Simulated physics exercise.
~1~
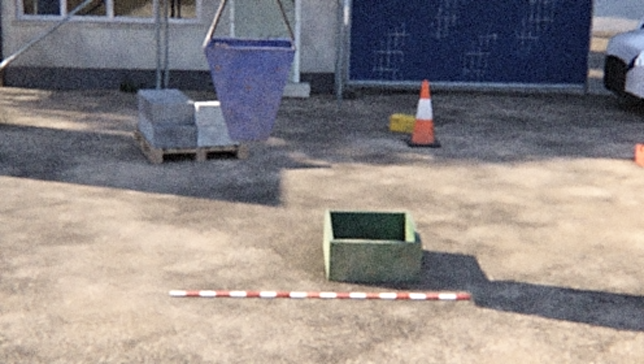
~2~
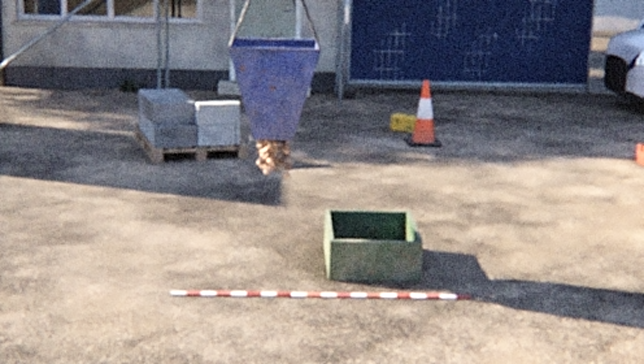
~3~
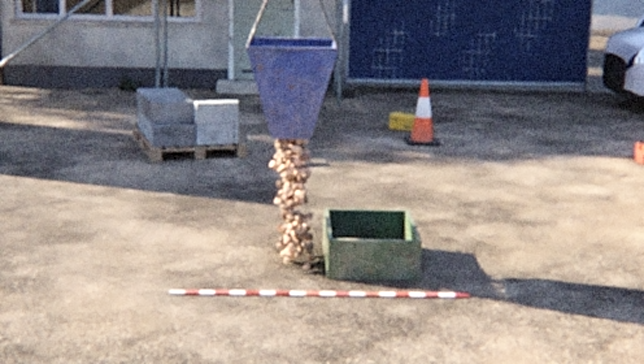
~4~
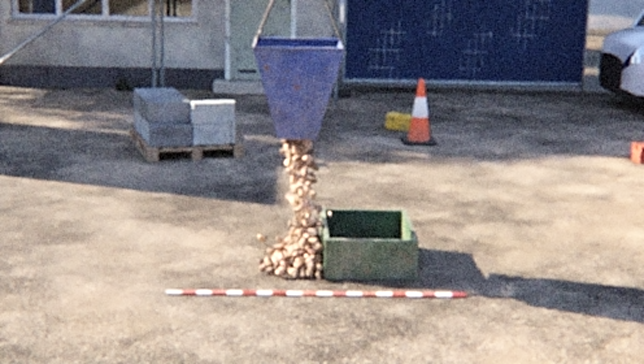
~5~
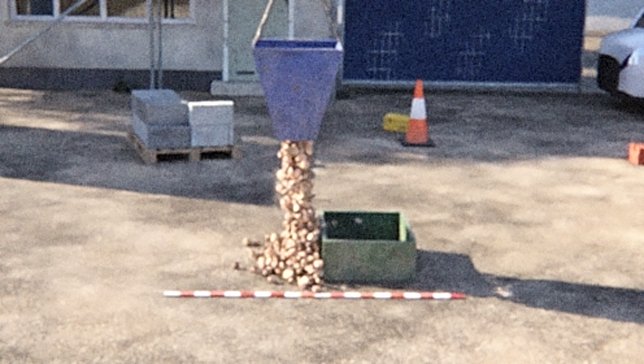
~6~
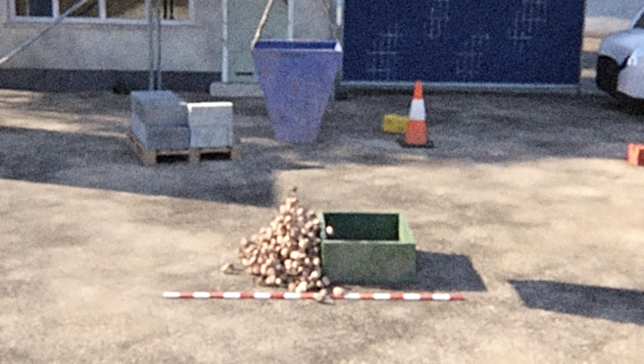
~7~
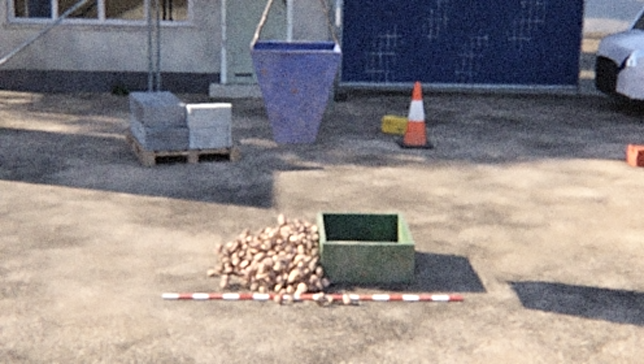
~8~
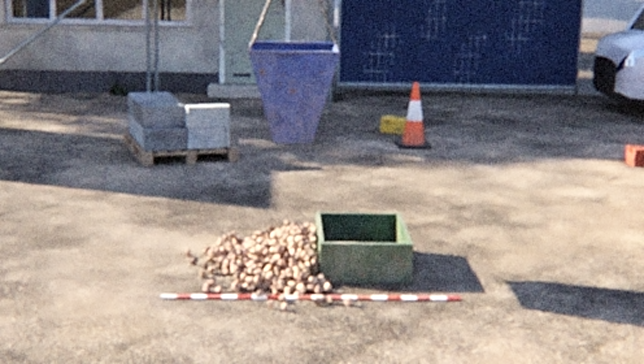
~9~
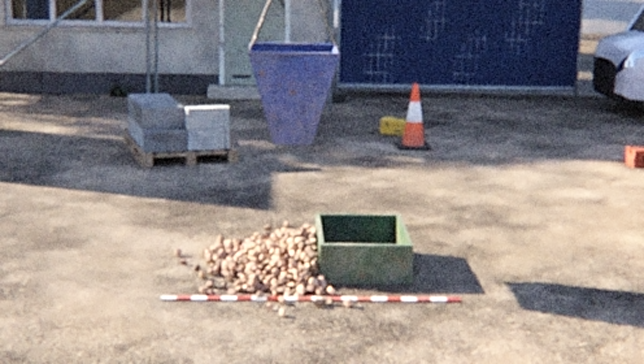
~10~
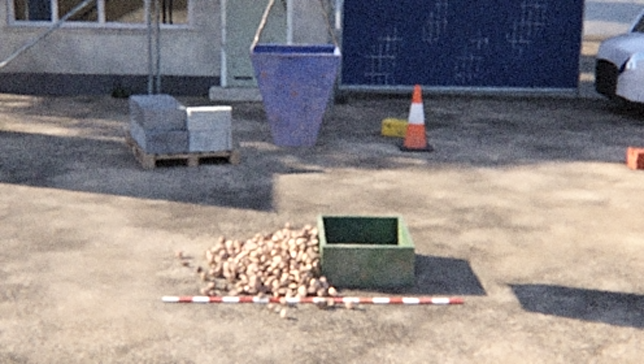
In a paved yard, a hanging blue hopper moves right and drops stones left of a green bin.
